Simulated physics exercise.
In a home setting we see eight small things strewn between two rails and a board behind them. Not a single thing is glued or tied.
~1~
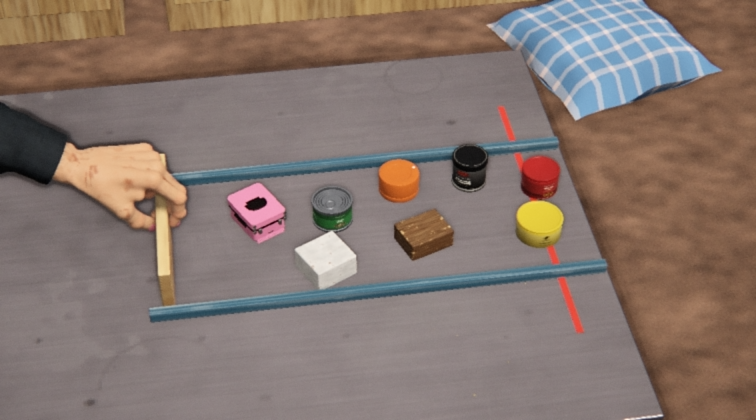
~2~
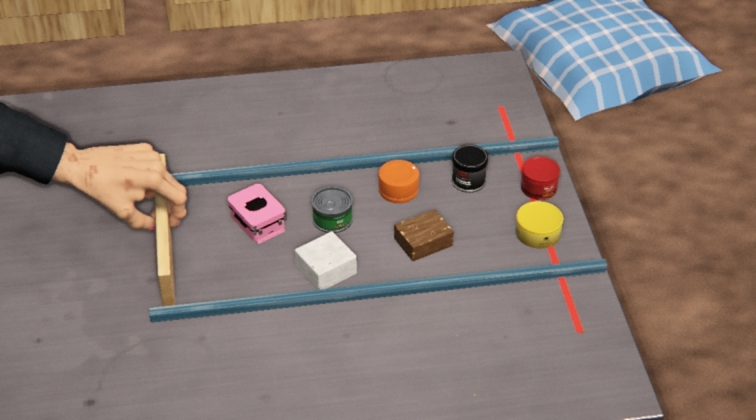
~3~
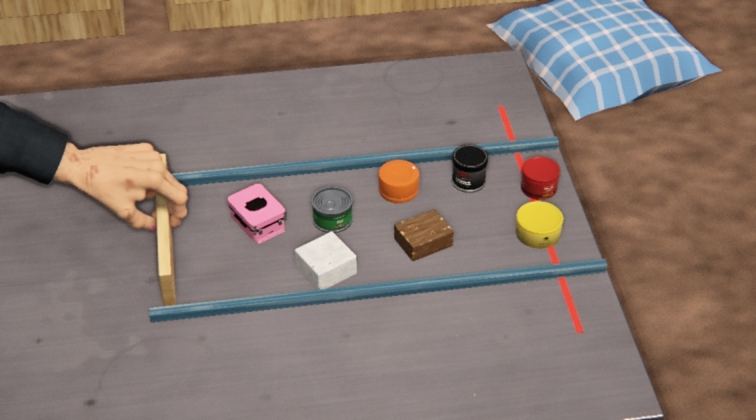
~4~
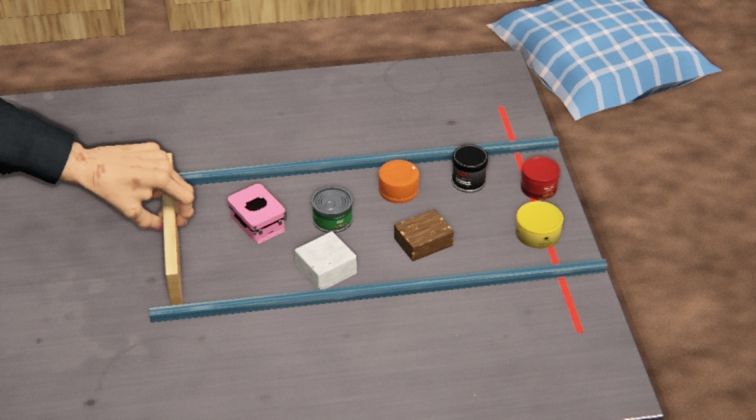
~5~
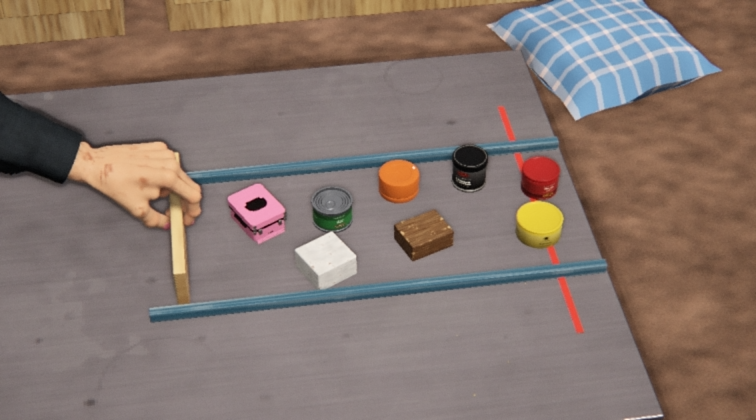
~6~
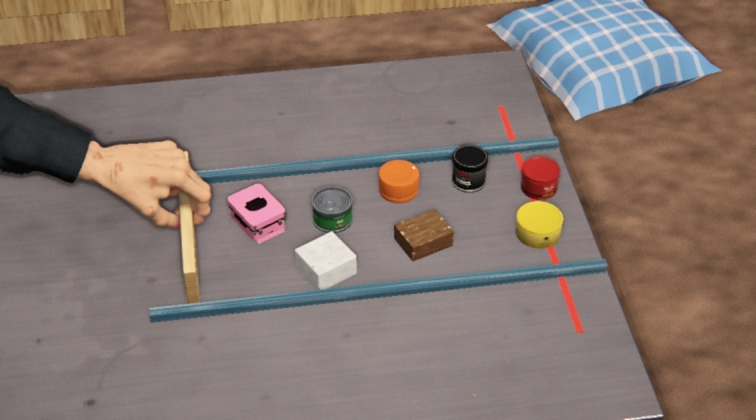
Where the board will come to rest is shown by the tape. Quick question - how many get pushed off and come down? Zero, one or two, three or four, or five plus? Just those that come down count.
More than four go.
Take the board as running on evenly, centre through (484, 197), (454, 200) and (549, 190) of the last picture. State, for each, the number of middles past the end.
Past the end: 1, 0 and 5.
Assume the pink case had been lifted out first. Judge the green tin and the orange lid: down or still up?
The green tin stays up top while the orange lid stays up top.
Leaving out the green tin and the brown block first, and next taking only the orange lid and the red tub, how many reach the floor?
In the first try 3, in the other 3.
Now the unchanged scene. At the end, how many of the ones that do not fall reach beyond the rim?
0 of them.
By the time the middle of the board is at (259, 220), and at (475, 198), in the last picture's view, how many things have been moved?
1 by the first point, 8 by the second.
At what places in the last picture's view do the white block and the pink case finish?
Same order as the question: First (574, 242), second (552, 189).
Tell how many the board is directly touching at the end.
Well, it touches 3.
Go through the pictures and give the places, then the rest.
Red tub (540, 178); yellow tub (539, 225); black tin (469, 169); board (164, 229); tape (537, 209), in the first picture.
Yellow tub (539, 225); pink case (257, 214), in the second picture.
Black tin (469, 169); green tin (332, 210), in the third picture.
Red tub (540, 179); white block (326, 262), in the fourth picture.
Yellow tub (539, 225); orange lid (399, 182), in the fifth picture.
Red tub (540, 179); yellow tub (539, 225); black tin (469, 169); board (188, 227); tape (537, 209), in the sixth picture.
Soon after, none off yet; red tub at rest near (540, 179); yellow tub at rest near (539, 225); black tin at rest near (469, 169).
In the end, the number that fall off is five or more; gone, green tin, brown block, black tin, yellow tub and red tub.
